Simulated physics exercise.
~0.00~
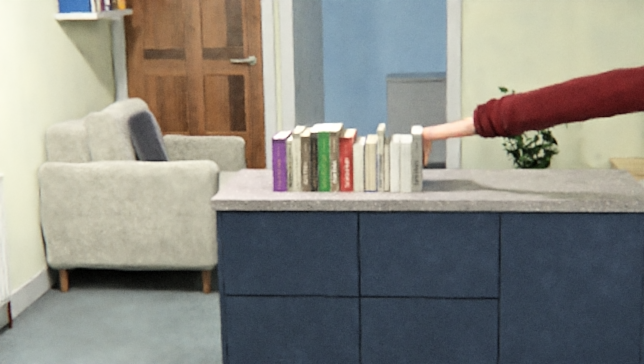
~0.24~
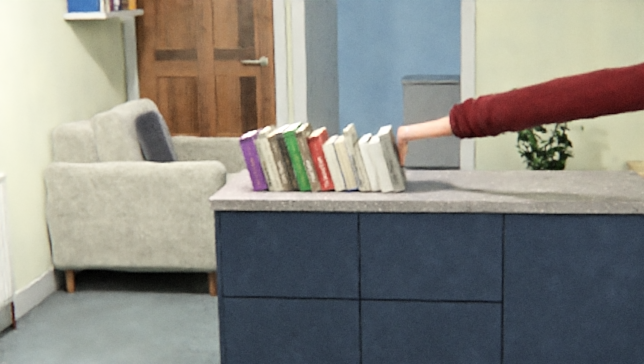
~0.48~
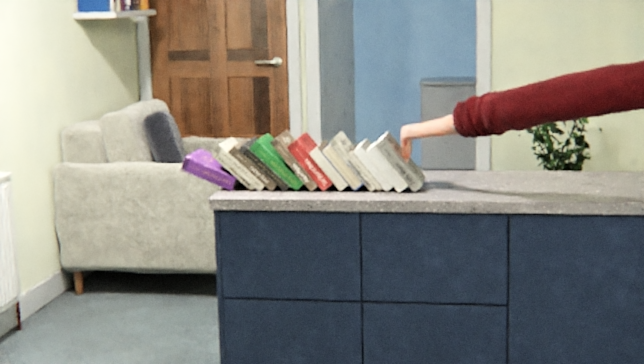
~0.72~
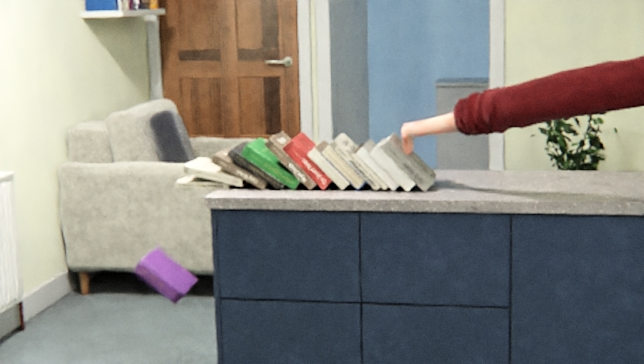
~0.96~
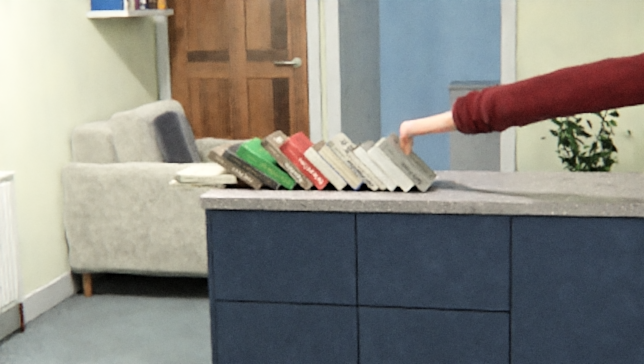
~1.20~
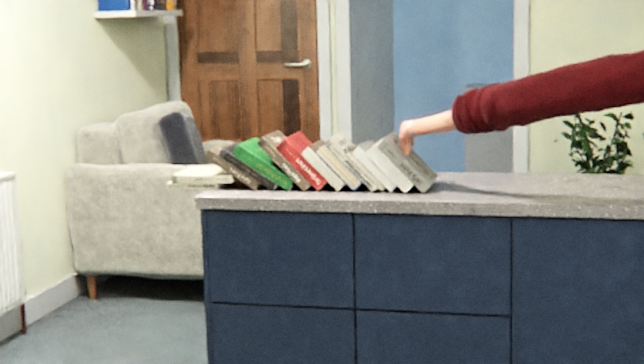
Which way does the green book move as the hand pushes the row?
The green book moves to the left, leaning over along with the other books.
